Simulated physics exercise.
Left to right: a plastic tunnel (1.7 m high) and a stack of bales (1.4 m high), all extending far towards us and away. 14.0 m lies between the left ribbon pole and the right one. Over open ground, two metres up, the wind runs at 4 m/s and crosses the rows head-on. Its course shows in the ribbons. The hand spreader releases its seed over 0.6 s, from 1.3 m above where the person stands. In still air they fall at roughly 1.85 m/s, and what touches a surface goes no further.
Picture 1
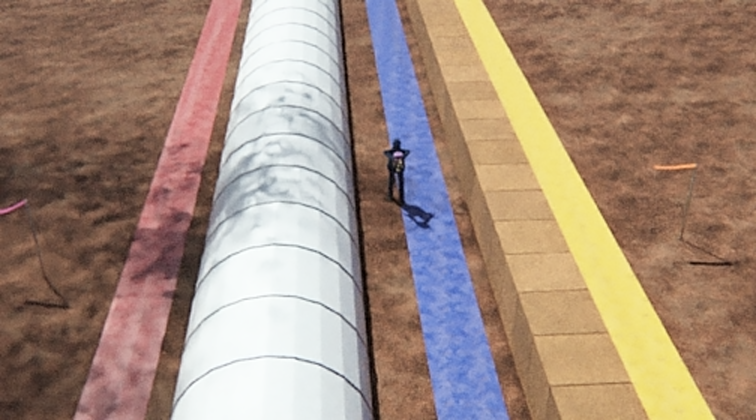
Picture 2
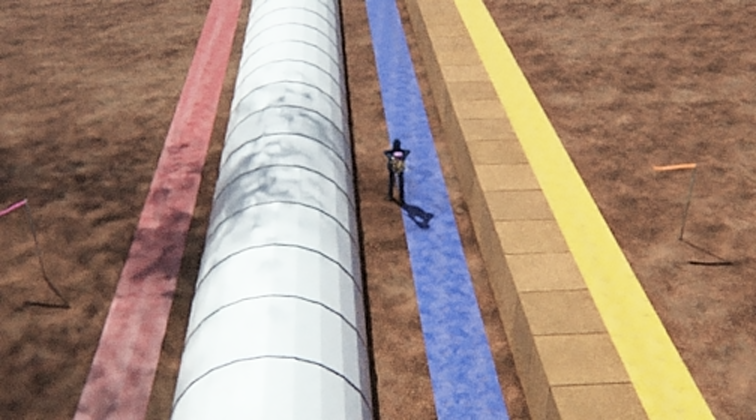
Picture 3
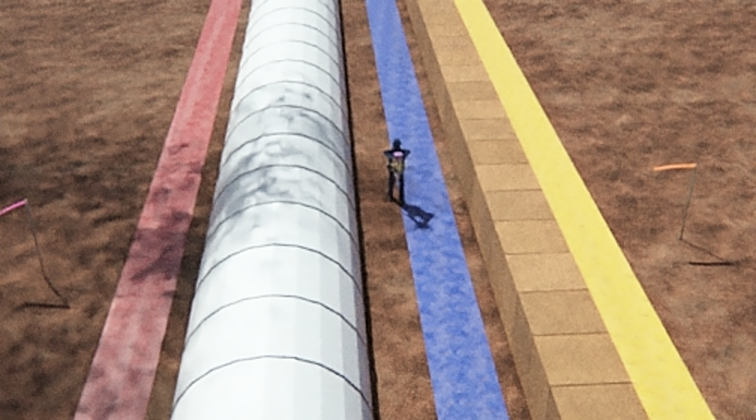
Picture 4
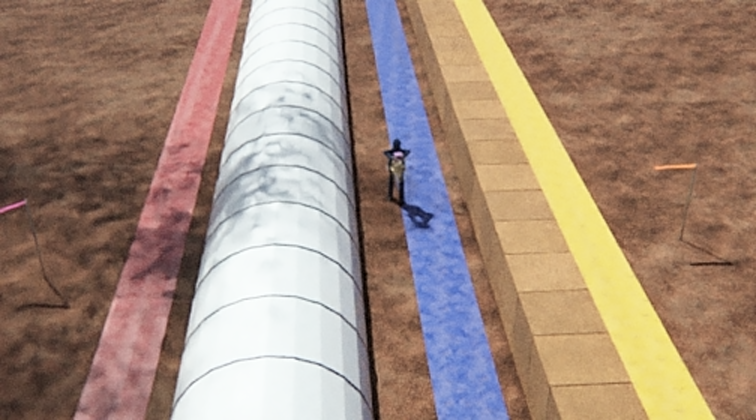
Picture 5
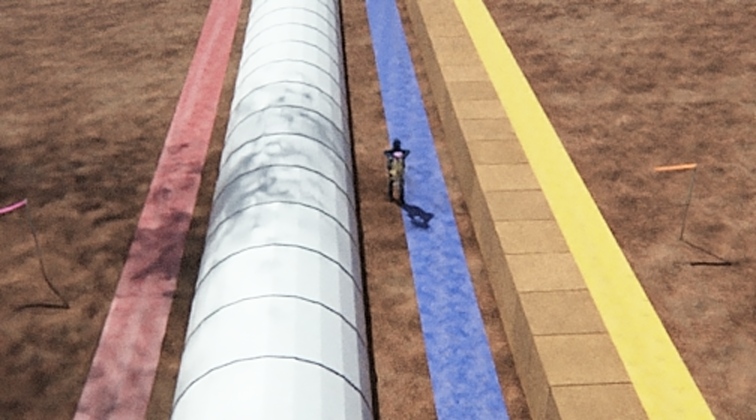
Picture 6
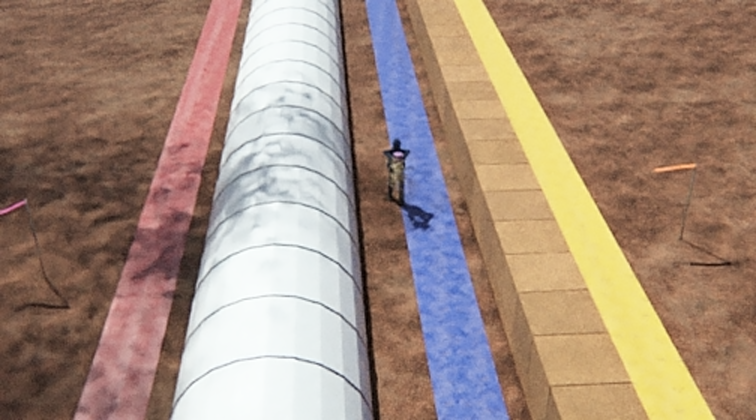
A small dark figure stands on brown open ground between a long white plastic tunnel and a row of tan bales, seen from high above. A red strip lies left of the tunnel, a blue one beside the figure and a yellow one right of the bales, with a ribboned stake at each side. A faint speckled patch shifts slightly down the figure's body while the ribbons barely stir and the view stays still.
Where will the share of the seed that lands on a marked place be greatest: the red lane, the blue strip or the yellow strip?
The blue one.
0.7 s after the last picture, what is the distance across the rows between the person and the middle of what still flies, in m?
About 0.0 m.
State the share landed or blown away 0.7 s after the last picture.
55 %.
Then, 0.7 s after the last picture, 44 % is in the air or yet to come; 38 % lies on the blue strip, 0 % on the yellow strip and 0 % on the red lane; the middle of what still flies is 0.3 m above the low ground, near (405, 201).
Then, 1.5 s after the last picture, 1 % is in the air or yet to come; 77 % lies on the blue strip, 0 % on the yellow strip and 0 % on the red lane.
Then, 3.0 s after the last picture, 0 % is in the air or yet to come; 78 % lies on the blue strip, 0 % on the yellow strip and 0 % on the red lane.
Then, 7.5 s after the last picture, 0 % is in the air or yet to come; 78 % lies on the blue strip, 0 % on the yellow strip and 0 % on the red lane.
Then, 44.5 s after the last picture, 0 % is in the air or yet to come; 78 % lies on the blue strip, 0 % on the yellow strip and 0 % on the red lane.
